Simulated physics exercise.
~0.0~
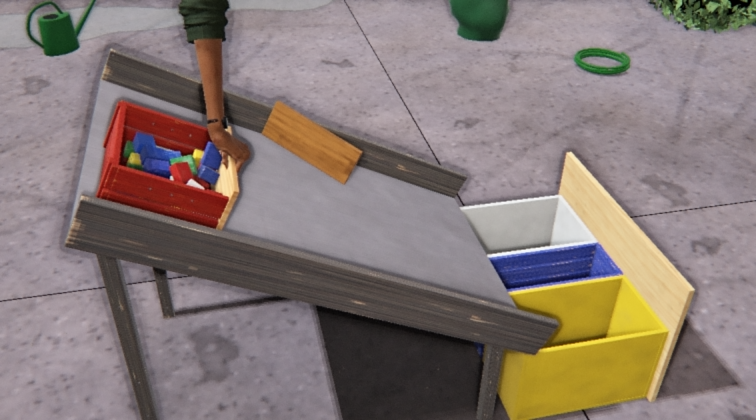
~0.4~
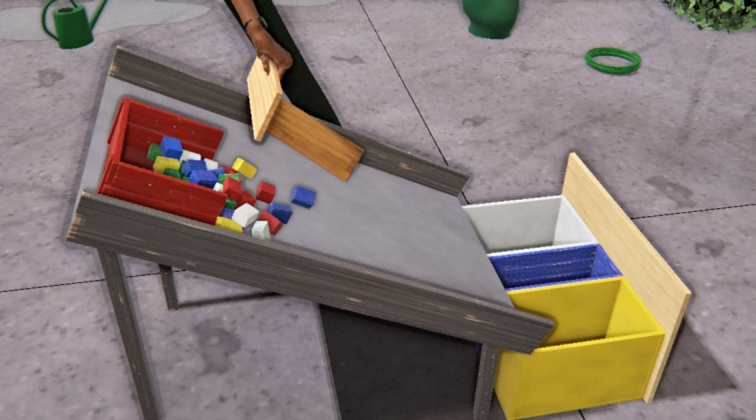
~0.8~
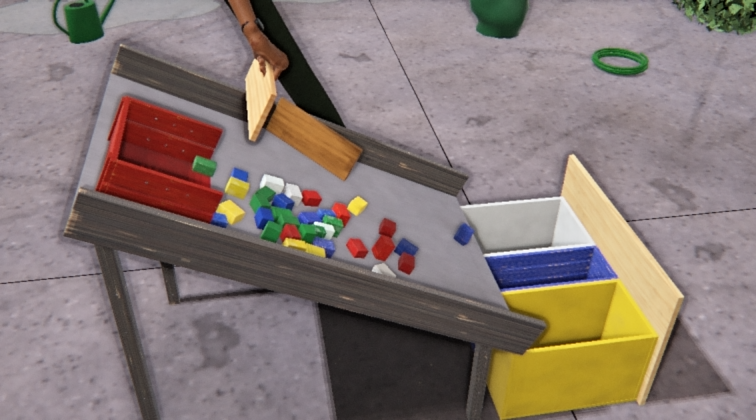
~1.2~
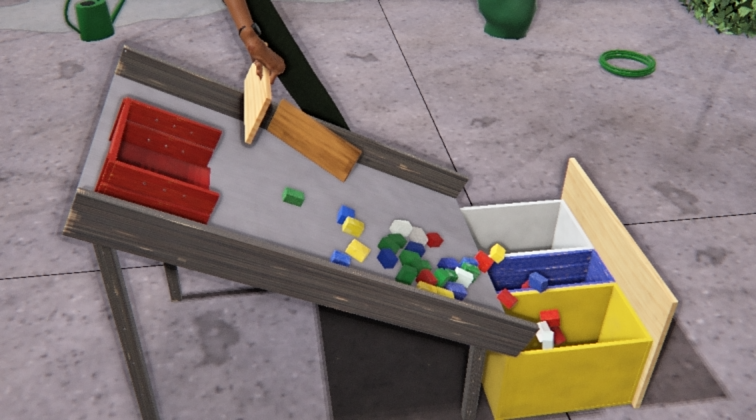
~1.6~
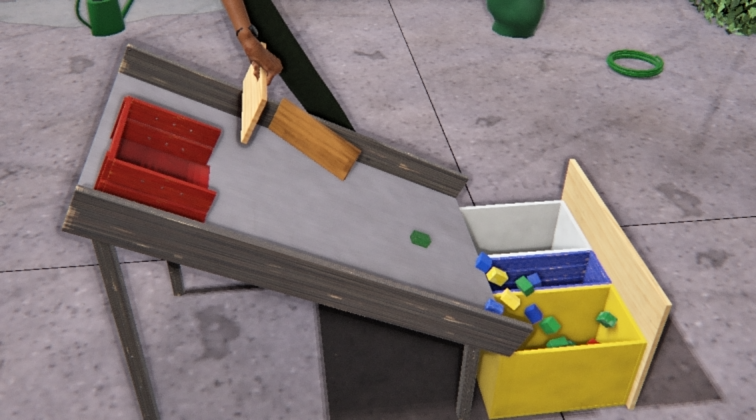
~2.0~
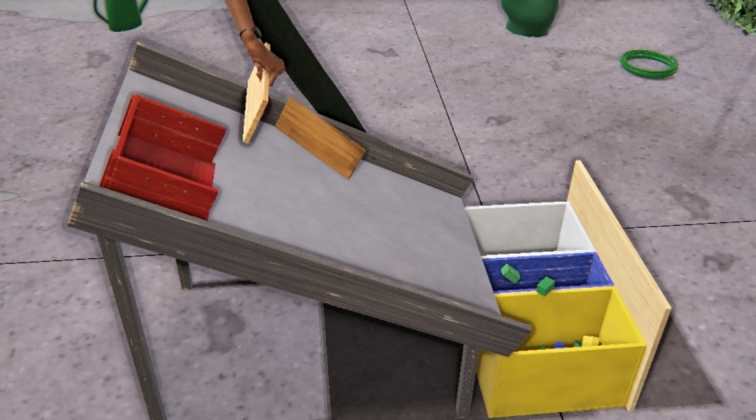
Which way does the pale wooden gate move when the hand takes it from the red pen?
The gate moves up as the viewer sees it, shifting a little to the right as well, and the hand then holds it near the far rail of the table.
